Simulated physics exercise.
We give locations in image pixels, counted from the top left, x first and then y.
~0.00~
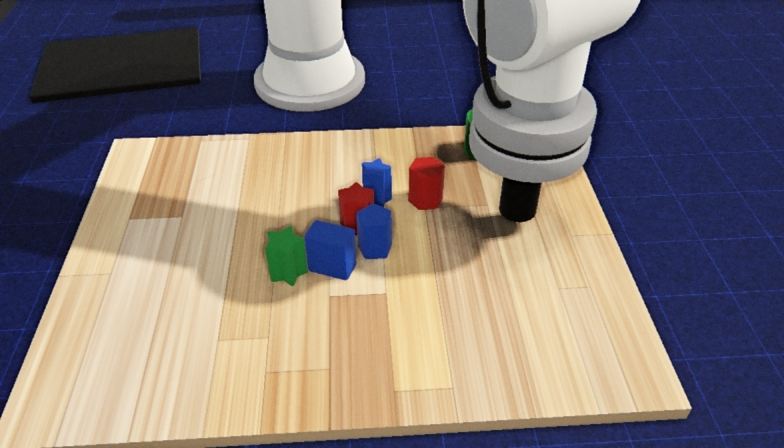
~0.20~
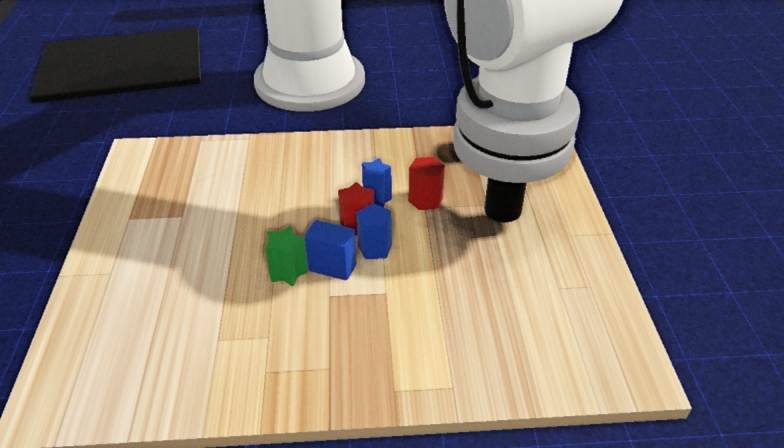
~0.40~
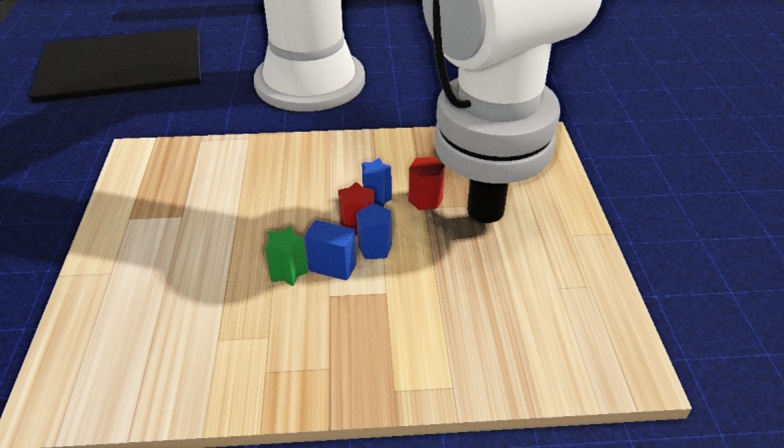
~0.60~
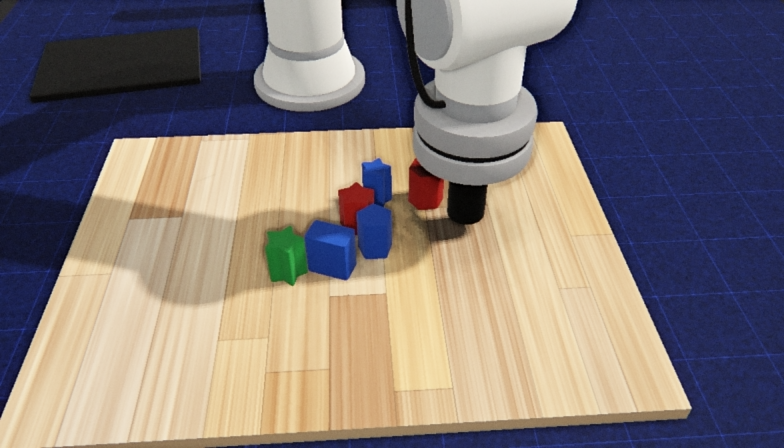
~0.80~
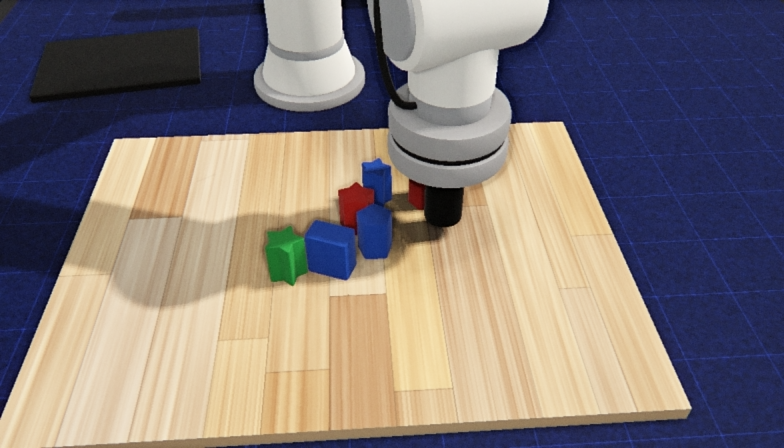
A white and grey robot arm with a black rod pointing down reaches over a light wooden board on a dark blue gridded floor, seen from above at an angle by a still camera. Red and blue blocks cluster near the middle, with a green one at their left. The rod slides steadily left across the board's right side, passing in front of the rightmost red block, while the blocks stay put.
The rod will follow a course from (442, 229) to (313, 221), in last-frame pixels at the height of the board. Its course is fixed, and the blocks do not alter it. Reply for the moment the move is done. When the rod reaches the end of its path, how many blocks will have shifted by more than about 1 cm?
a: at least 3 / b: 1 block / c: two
I'll go with b - 1 block.
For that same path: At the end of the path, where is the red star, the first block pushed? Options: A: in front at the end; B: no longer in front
The one that fits is A, in front at the end.
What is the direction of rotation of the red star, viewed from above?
It rotates counterclockwise.
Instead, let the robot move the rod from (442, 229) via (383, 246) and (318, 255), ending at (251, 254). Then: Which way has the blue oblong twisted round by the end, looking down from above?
Seen from overhead, it turns anticlockwise.
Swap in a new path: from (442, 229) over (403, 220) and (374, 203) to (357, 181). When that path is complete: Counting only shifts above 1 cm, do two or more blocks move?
No - that is not the case.
What follows on the original path. One third of the way, rod at (398, 213); nothing pushed yet.
Two thirds of the way, rod at (355, 211); red star at (320, 191), turned 20° anticlockwise.
At the end, rod at (311, 208); red star at (276, 189), turned 25° anticlockwise; blue pentagonal block still.
